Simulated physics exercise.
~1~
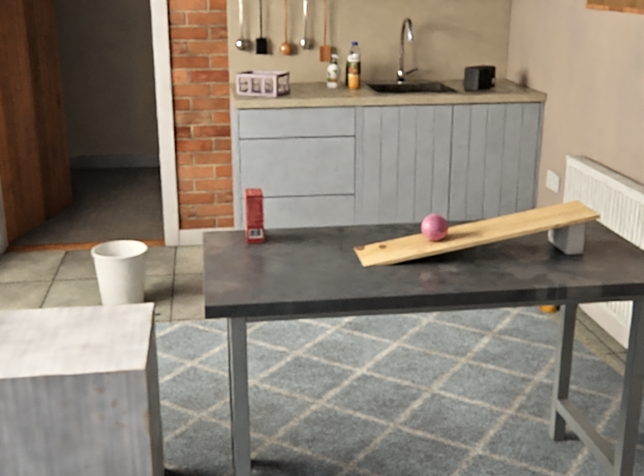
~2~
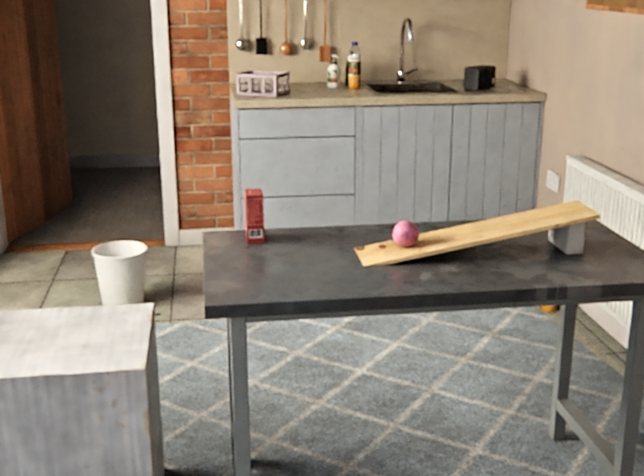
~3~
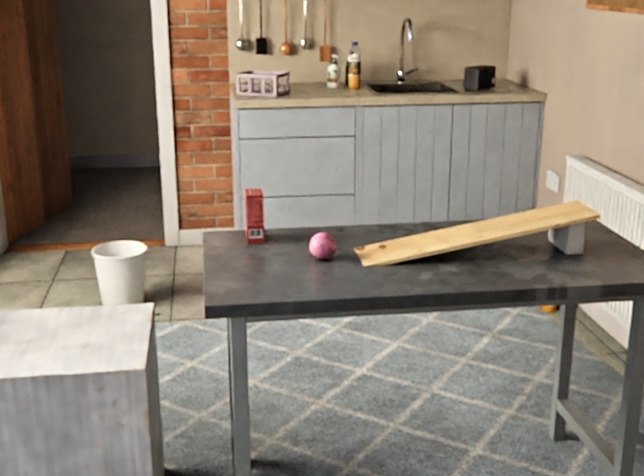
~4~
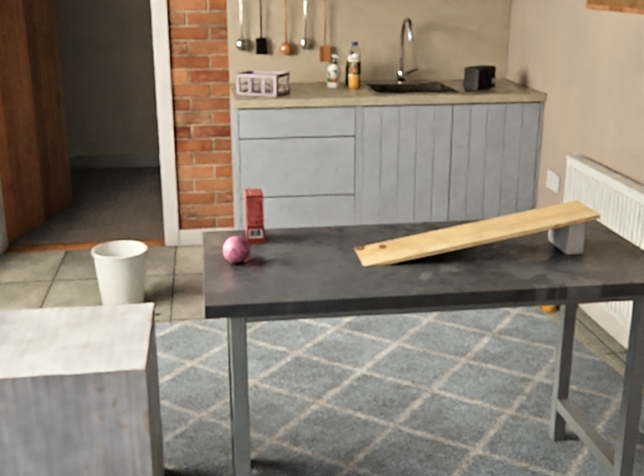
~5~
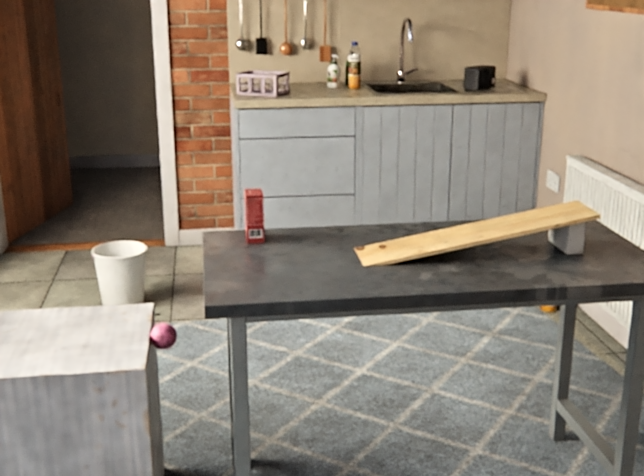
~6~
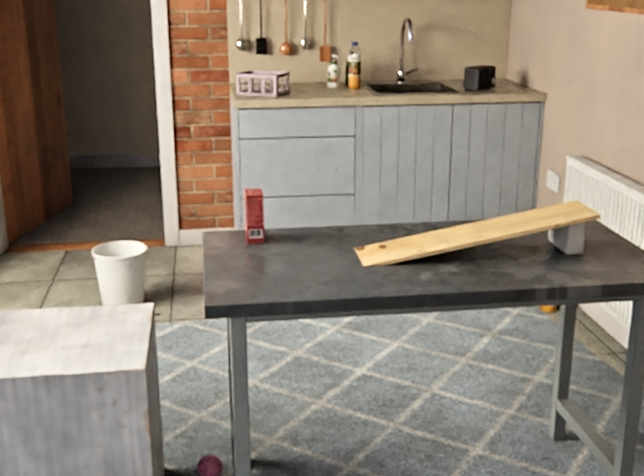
Pink ball rolling down a wooden ramp and left across a dark table, passing a red carton and dropping into the gap.
